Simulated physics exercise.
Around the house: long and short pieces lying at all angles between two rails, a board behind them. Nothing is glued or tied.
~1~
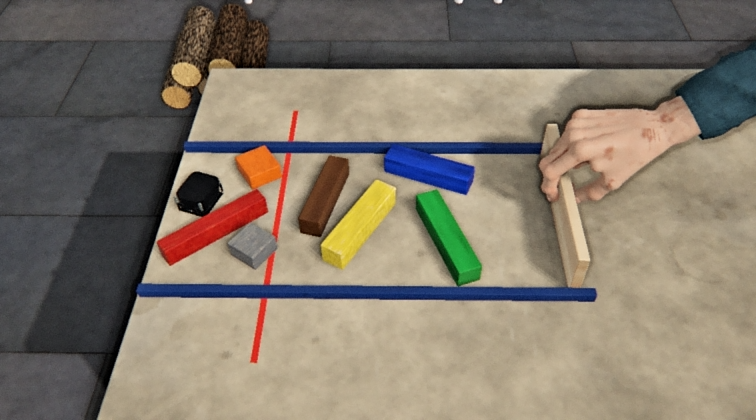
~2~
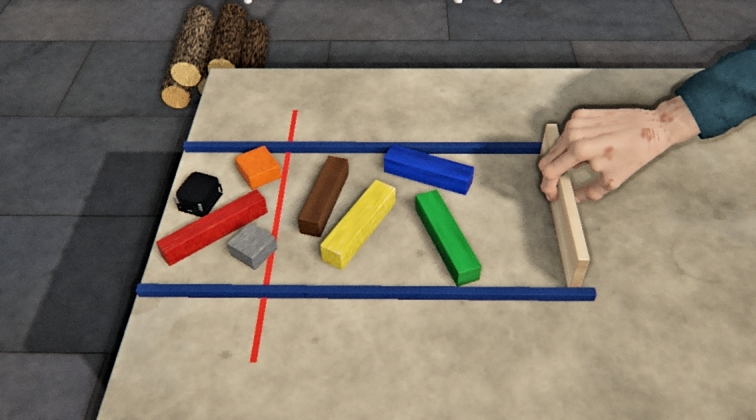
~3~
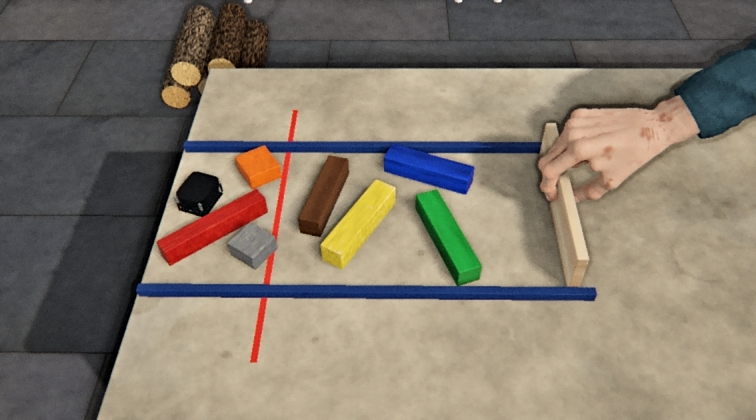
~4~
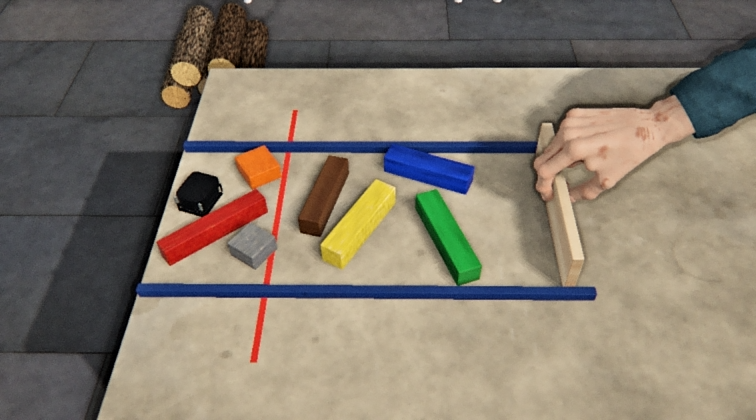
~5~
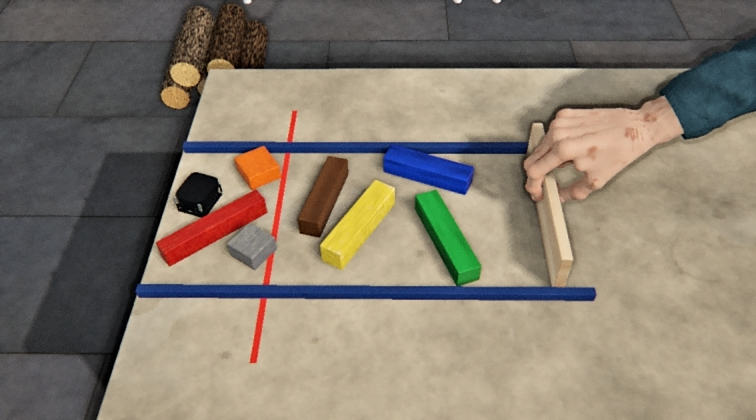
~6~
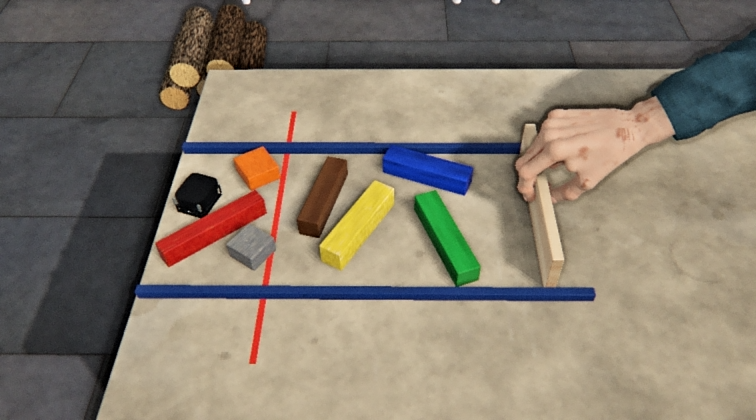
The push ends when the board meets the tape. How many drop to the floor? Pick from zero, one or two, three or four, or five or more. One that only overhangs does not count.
In the end the number that fall off is zero.
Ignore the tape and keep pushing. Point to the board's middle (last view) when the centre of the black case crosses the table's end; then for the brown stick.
About (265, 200), and (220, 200) for the other.
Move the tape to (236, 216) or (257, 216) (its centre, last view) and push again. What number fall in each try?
Down on the floor: 3 and 1.
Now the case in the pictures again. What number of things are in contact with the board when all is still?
That makes 2.
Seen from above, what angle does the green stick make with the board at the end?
Some 0 degrees.
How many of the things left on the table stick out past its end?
Overhanging: 2.
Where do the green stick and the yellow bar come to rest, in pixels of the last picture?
First (260, 235), then (238, 221).
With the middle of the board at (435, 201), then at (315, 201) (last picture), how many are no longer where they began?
First 2, then 7.
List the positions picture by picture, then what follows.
In the first picture, black case (200, 195); red bar (215, 226); orange block (259, 167); board (562, 201); tape (278, 215).
In the second picture, red bar (214, 226); blue stick (428, 169).
In the third picture, orange block (258, 167); grey block (253, 246).
In the fourth picture, black case (199, 195); board (557, 201).
In the fifth picture, red bar (214, 227); green stick (446, 236).
In the sixth picture, black case (198, 196); red bar (213, 227); orange block (257, 168); board (539, 201); tape (277, 216).
Soon after, none off yet; black case at rest near (198, 196); red bar at rest near (213, 227); orange block at rest near (257, 168).
After that, none off yet; black case at rest near (198, 196); red bar displaced a little near (195, 229); orange block displaced about its own width near (230, 176).
In the end, the number that fall off is zero.
